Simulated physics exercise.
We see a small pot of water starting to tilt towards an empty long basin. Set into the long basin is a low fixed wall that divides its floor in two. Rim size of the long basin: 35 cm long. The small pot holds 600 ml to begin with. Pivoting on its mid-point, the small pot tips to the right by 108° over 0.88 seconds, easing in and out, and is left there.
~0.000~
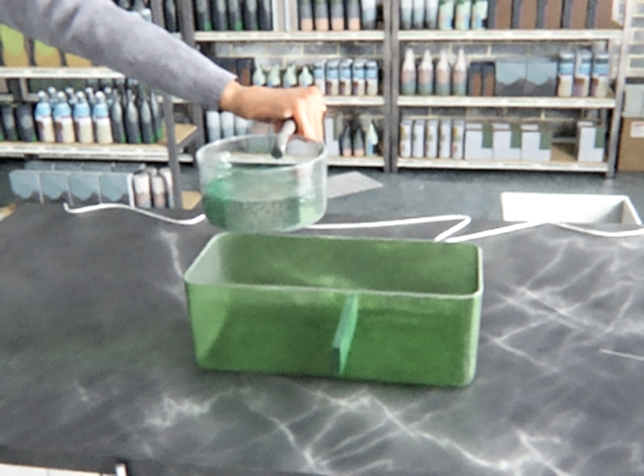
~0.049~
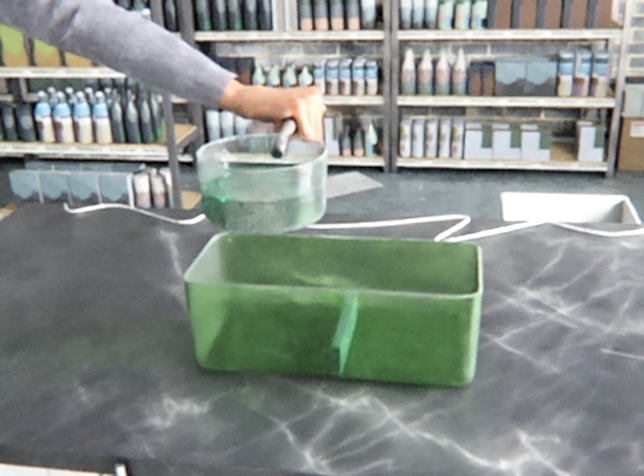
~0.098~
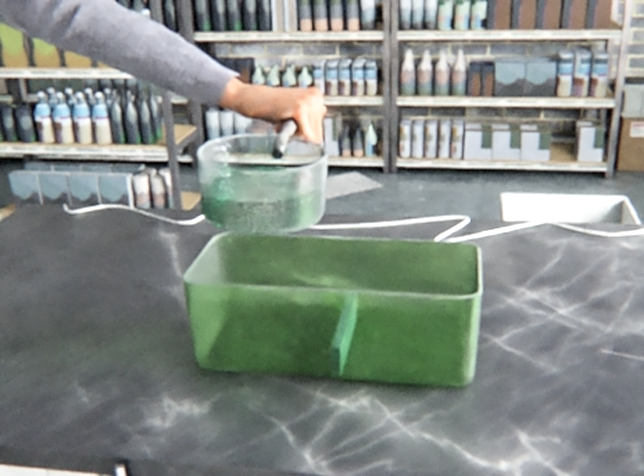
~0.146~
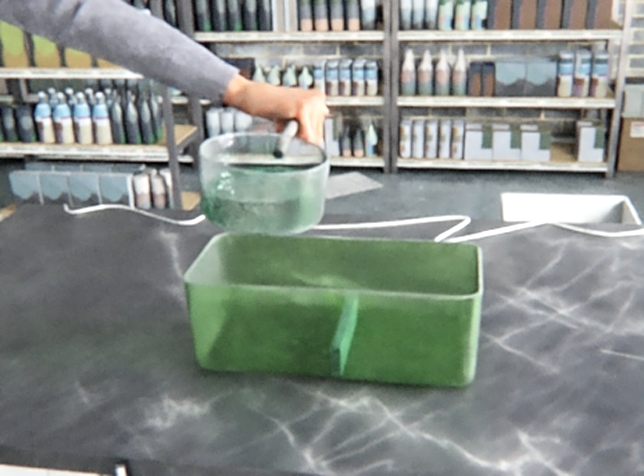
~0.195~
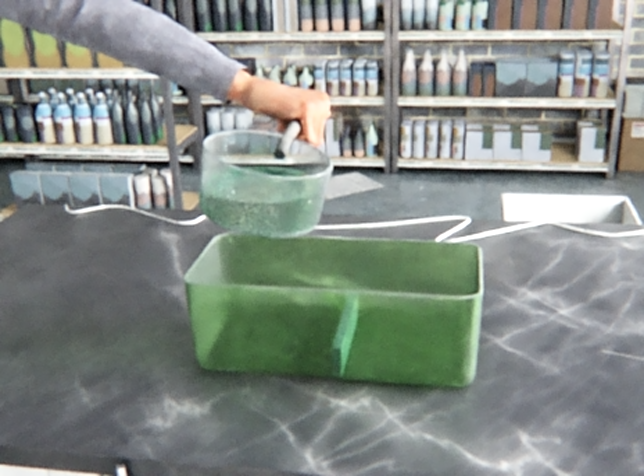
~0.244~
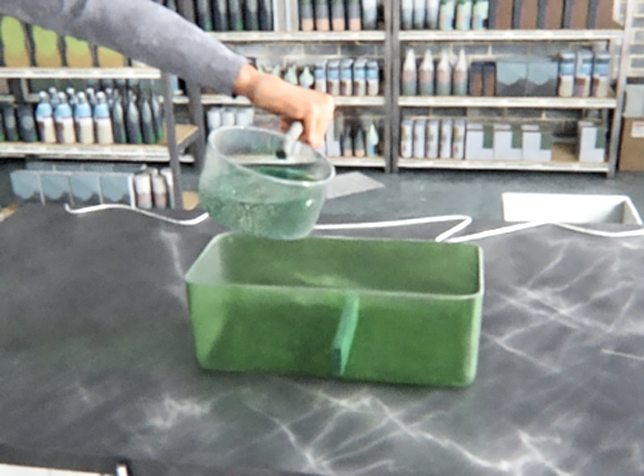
A hand held a clear round pot of water above a long green basin on a dark marbled table, then slowly tilted it a little to the right, the basin staying still below.
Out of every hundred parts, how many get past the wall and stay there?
About 56 out of 100.
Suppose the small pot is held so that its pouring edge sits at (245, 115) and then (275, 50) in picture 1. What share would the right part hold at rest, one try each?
I'd say 5 percent on the first go, 30 percent on the next.
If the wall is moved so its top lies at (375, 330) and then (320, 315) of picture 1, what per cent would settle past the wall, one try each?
20 % and 90 %.
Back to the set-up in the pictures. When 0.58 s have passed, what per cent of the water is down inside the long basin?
Close to 16 in a hundred.
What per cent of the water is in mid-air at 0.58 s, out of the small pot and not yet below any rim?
Near 30 per cent at that moment.
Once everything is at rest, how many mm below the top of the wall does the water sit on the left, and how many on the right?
About 30 mm left, about 24 mm right.
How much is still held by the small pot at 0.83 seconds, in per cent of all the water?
Roughly 12 per cent.
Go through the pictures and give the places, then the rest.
In the first frame, it leans 0°; its right rim is at (324, 154); the water meets the walls at (209, 181) and (323, 185); the long basin's rim runs from (200, 257) to (480, 270); the wall's top is at (345, 319).
In the second frame, it leans 1°; its right rim is at (324, 155); the water meets the walls at (208, 181) and (323, 185).
In the third frame, it leans 3°; its right rim is at (325, 158); the water meets the walls at (207, 181) and (323, 186).
In the fourth frame, it leans 7°; its right rim is at (328, 163); the water meets the walls at (207, 181) and (323, 187).
In the fifth frame, it leans 13°; its right rim is at (330, 169); the water meets the walls at (206, 181) and (324, 188).
In the sixth frame, it leans 19°; its right rim is at (332, 177); the water meets the walls at (205, 178) and (325, 188).
Then, 0.58 s in, the tilt is 81° and 54 per cent is still to pour, 0 is left of the wall and 15 right of it.
Then, 0.83 s in, the tilt is 107° and 11 per cent is still to pour, 27 is left of the wall and 56 right of it.
Then, 1.10 s in, the tilt is 108° and 1 per cent is still to pour, 43 is left of the wall and 56 right of it.
Then, 1.38 s in, the tilt is 108° and 0 per cent is still to pour, 43 is left of the wall and 56 right of it.
Finally, 43 per cent lies left of the wall, 56 right of it and 0 outside.
